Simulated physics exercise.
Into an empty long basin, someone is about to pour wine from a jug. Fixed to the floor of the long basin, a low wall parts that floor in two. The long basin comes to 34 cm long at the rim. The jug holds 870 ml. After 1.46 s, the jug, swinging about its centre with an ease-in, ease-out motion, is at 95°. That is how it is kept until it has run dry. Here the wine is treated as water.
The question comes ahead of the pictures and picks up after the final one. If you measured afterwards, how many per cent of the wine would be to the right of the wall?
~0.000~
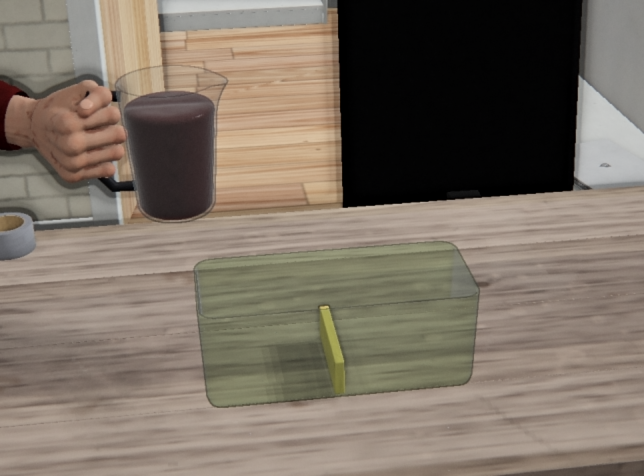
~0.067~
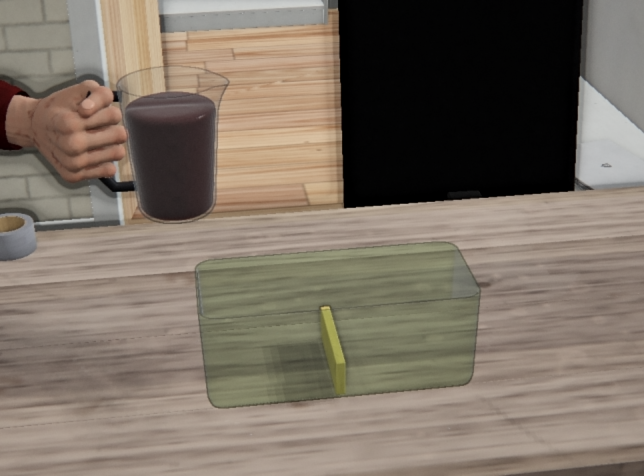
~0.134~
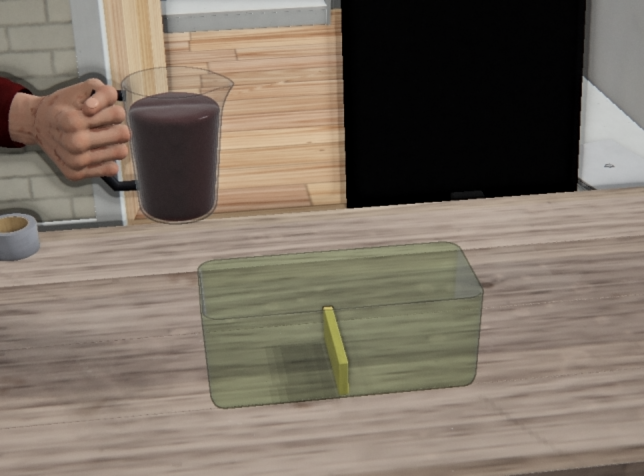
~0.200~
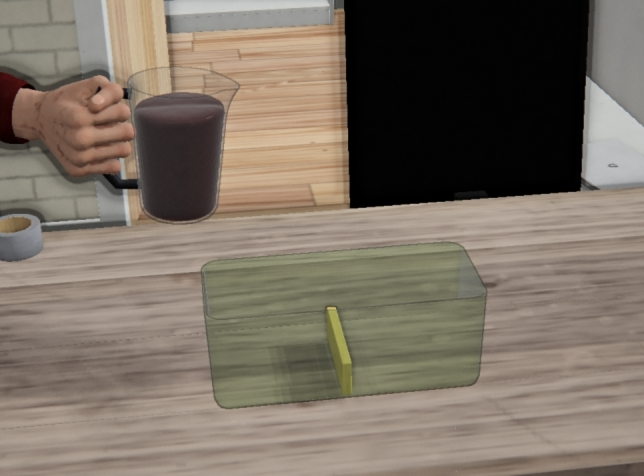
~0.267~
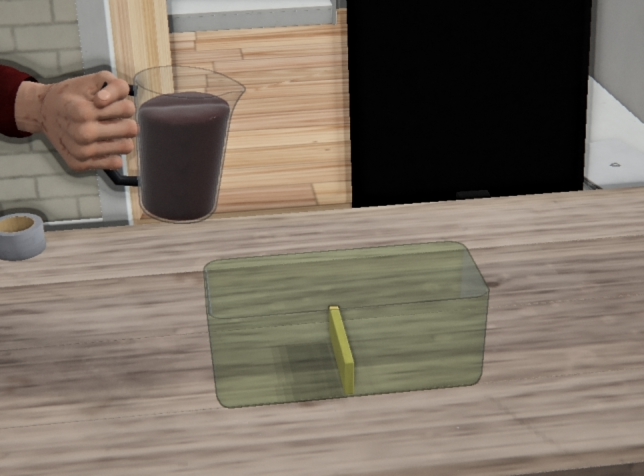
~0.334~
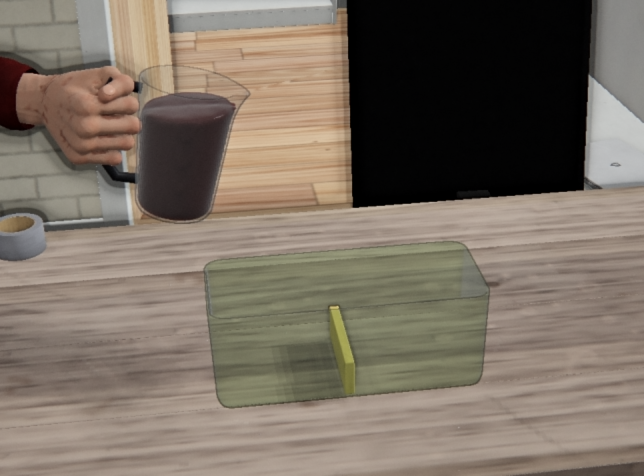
About 71 out of 100.
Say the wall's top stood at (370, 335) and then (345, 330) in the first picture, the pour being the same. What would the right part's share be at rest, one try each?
First try about 5 %, second try about 20 %.
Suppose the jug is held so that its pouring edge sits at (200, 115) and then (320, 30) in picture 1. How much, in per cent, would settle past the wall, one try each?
It comes to 5 per cent, and then 85 per cent.
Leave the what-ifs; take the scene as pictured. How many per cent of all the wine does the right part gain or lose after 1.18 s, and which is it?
It rises by about 48.
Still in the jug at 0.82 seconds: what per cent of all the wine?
Remaining: Near 92 % of the total.
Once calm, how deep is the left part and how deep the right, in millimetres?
Final reading - left some 12 mm, right some 28 mm.
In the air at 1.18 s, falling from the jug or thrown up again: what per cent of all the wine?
20 per cent, roughly.
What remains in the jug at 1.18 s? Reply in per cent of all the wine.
About 52 percent.
By 0.82 s the tilt is 57° and 91 per cent is still to pour, 1 is left of the wall and 0 right of it.
By 1.18 s the tilt is 87° and 52 per cent is still to pour, 5 is left of the wall and 23 right of it.
By 1.55 s the tilt is 95° and 11 per cent is still to pour, 15 is left of the wall and 65 right of it.
By 1.96 s the tilt is 95° and 1 per cent is still to pour, 26 is left of the wall and 71 right of it.
At rest 28 per cent lies left of the wall, 71 right of it and 1 outside.
